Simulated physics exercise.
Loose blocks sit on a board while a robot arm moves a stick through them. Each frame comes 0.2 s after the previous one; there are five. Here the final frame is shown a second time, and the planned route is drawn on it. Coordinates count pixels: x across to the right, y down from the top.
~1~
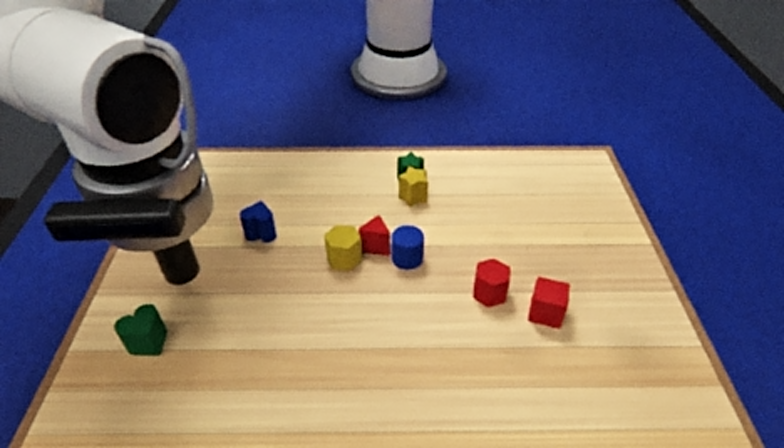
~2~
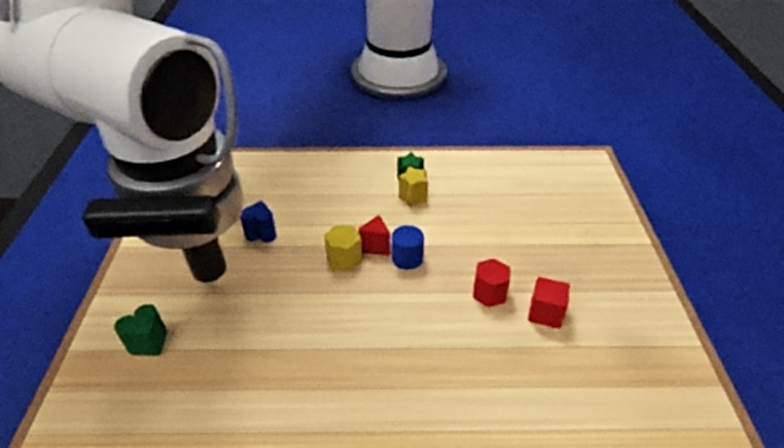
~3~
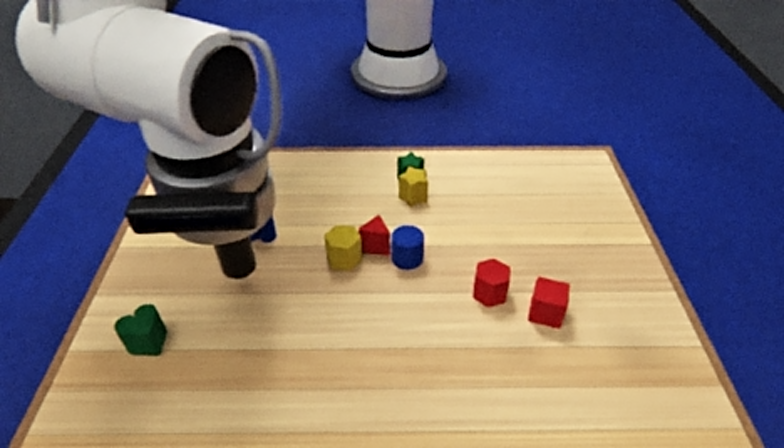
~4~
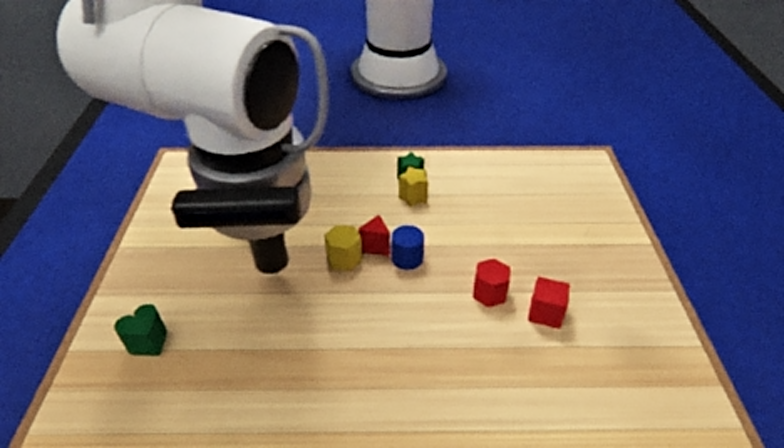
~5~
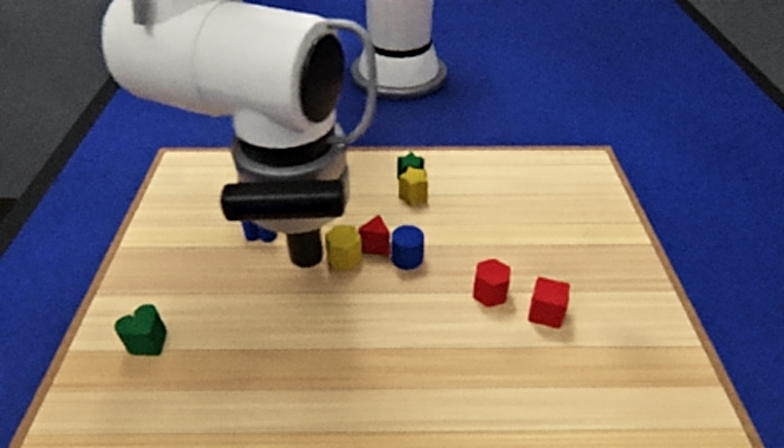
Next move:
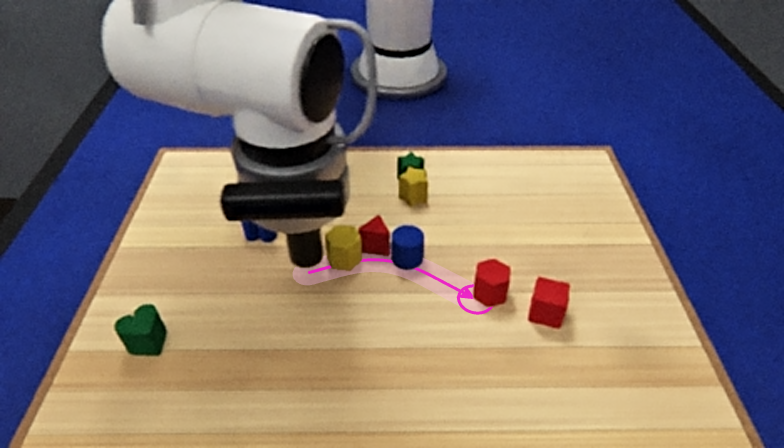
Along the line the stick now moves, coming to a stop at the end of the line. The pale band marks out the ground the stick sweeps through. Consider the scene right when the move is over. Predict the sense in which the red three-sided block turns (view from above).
From the top: Clockwise.
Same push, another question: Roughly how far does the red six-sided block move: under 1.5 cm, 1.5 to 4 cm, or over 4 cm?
Its displacement is between 1.5 and 4 cm.
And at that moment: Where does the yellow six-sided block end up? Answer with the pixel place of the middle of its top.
About (381, 215).
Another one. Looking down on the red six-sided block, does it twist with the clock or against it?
From the top, the block rotates counterclockwise.
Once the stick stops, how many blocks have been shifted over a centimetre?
It should be three or more, as far as I can tell.
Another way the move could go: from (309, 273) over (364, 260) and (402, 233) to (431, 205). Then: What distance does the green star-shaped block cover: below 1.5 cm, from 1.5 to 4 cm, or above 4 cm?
Distance: 1.5 to 4 cm.
Path on the board, from (309, 273) by way of (367, 260) and (423, 272) to (476, 299).
The first path, step by step. One third of the way, stick (367, 244); yellow six-sided block (378, 216), turned 55° anticlockwise; red three-sided block (402, 210), turned 65° clockwise.
Two thirds of the way, stick (425, 256); yellow six-sided block (381, 215), turned 65° anticlockwise; red three-sided block (404, 208), turned 55° clockwise; blue round block (452, 236).
At the end, stick (479, 283); yellow six-sided block (381, 215), turned 65° anticlockwise; red three-sided block (404, 208), turned 55° clockwise; blue round block (460, 238); red six-sided block (515, 276), turned 20° anticlockwise.
